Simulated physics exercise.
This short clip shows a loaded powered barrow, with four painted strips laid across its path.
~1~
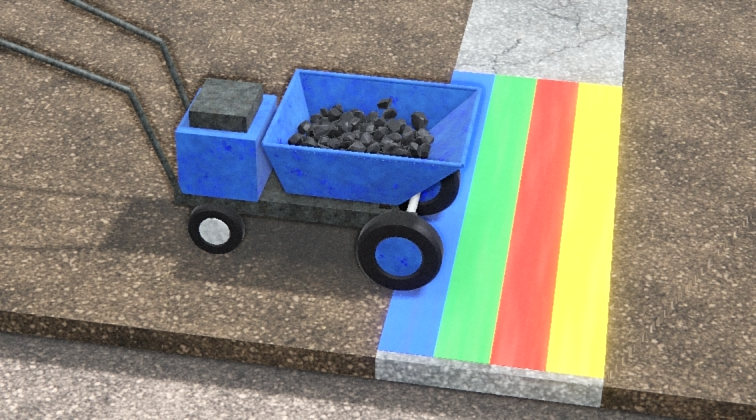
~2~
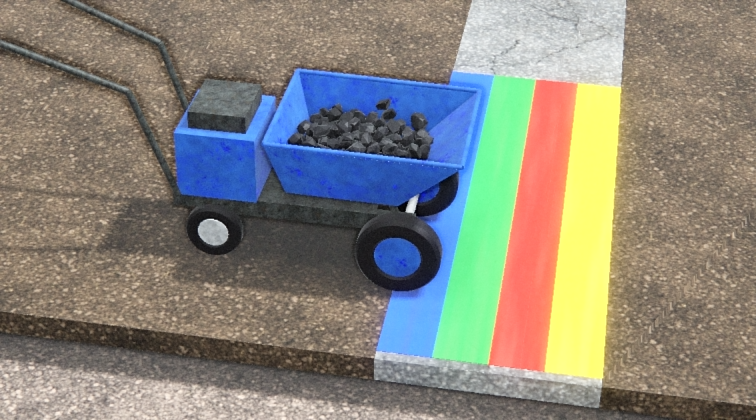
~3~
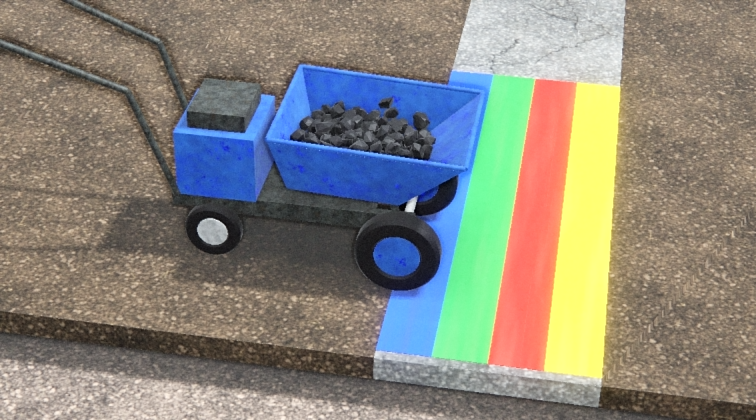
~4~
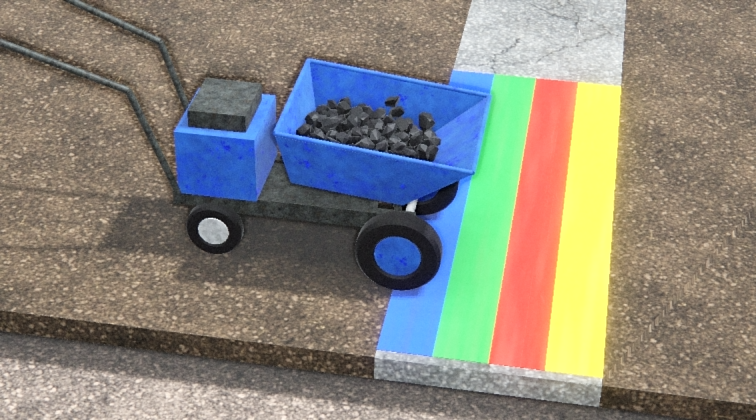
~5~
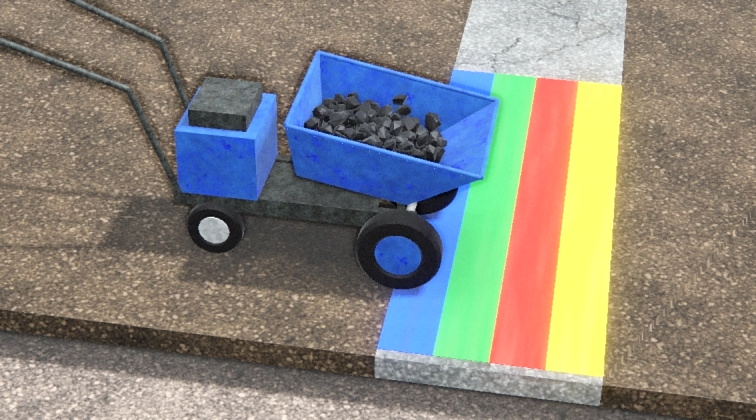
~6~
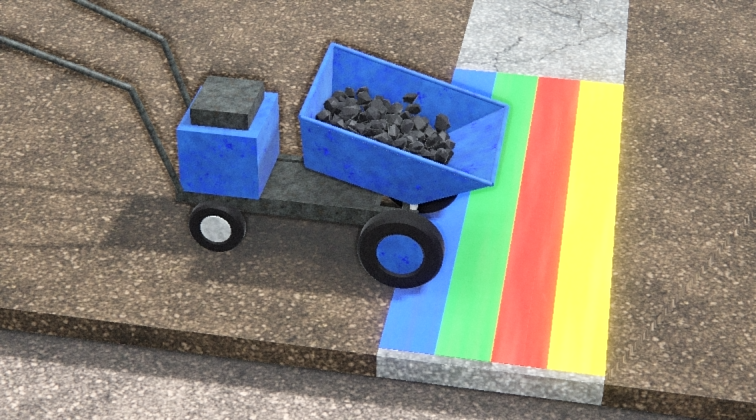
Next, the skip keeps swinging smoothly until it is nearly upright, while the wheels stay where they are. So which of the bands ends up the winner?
The winner is the yellow band.
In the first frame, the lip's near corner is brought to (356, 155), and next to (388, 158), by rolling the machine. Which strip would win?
Spot 1 - the green one; spot 2 - the green one.
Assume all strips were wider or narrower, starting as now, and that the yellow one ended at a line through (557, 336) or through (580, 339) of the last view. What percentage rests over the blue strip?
In order, 0 % and 0 %.
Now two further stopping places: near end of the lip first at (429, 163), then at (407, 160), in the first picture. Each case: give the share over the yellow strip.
Roughly 20 percent the first time, roughly 10 percent the second.
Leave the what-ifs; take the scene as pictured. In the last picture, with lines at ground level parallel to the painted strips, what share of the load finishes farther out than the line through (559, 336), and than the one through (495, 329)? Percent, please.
In order: 40 per cent, then 70 per cent.
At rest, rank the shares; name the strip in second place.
That would be red, in second.
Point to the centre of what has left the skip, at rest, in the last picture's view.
Centre at rest: Close to (576, 261).
Just after the last frame, skip tipped steeply; every one in the skip.
A moment on, skip tipped right over; the larger part in the skip; roughly a quarter over the red strip; about a tenth over the yellow strip.
Further on, skip tipped right over; roughly a third in the skip; roughly a quarter over the red strip; roughly a third over the yellow strip; about a tenth off the paint.
When it is over, skip tipped right over; roughly a third in the skip; not one over the blue strip; not one over the green strip; roughly a quarter over the red strip; roughly a third over the yellow strip; about a tenth off the paint.
